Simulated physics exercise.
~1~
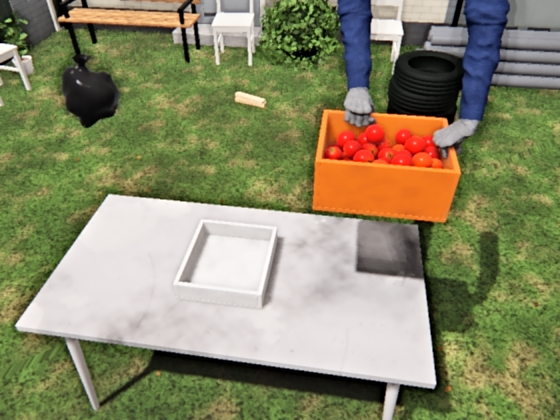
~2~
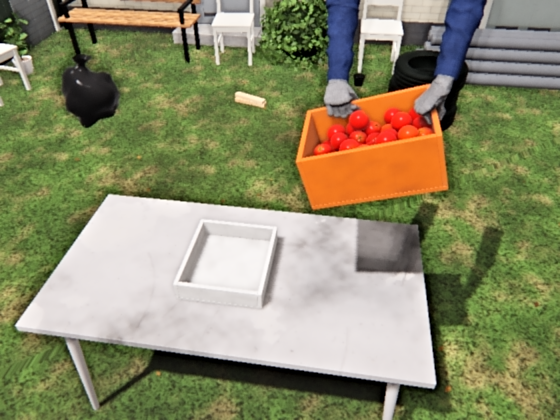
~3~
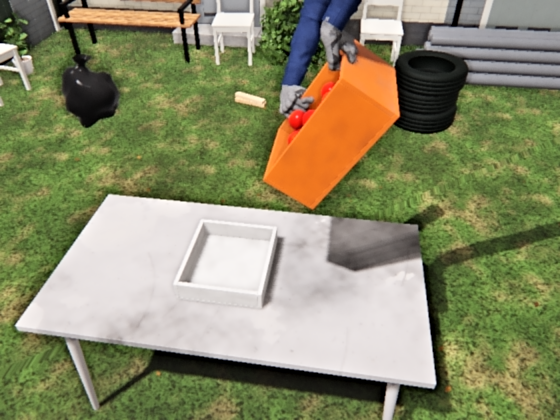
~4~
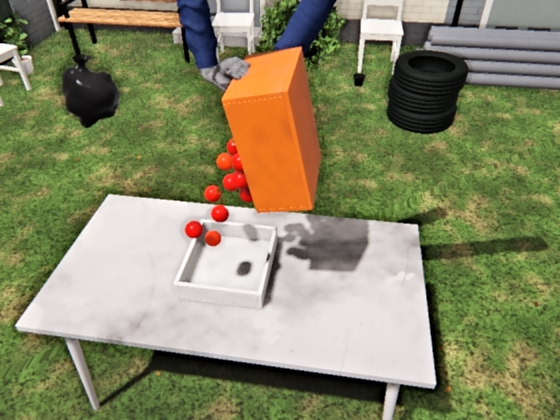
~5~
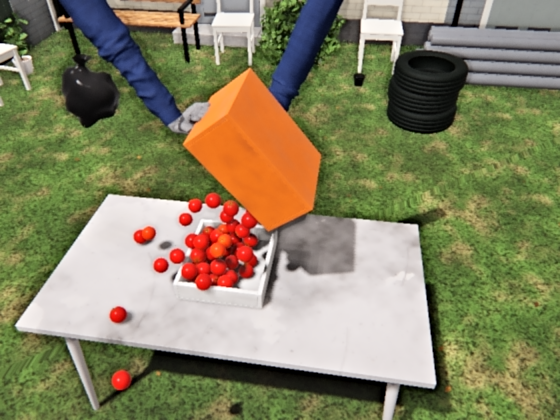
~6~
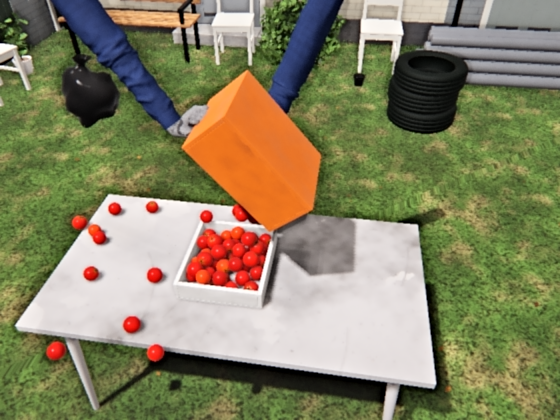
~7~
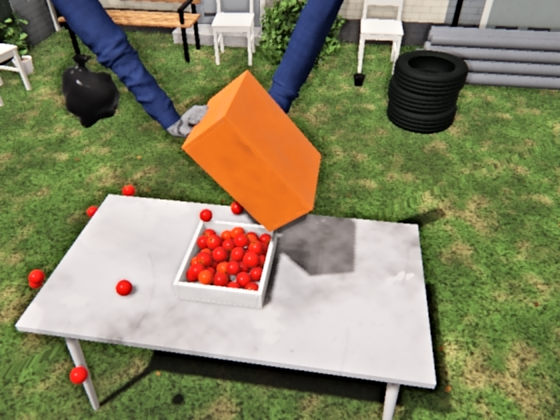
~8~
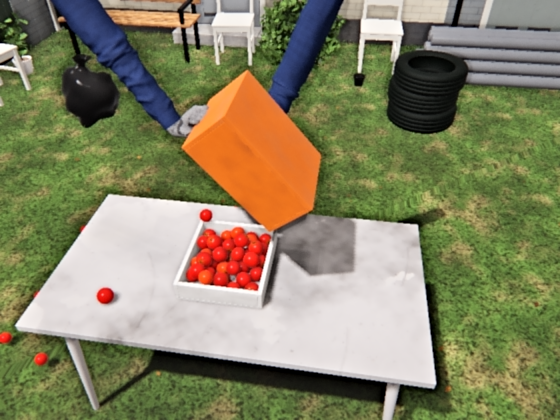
A person in blue sleeves and gray gloves tipped an orange crate of tomatoes over a small white tray on a table, filling it, while several tomatoes spilled across the tabletop and rolled off onto the grass, leaving the crate hanging tilted above.
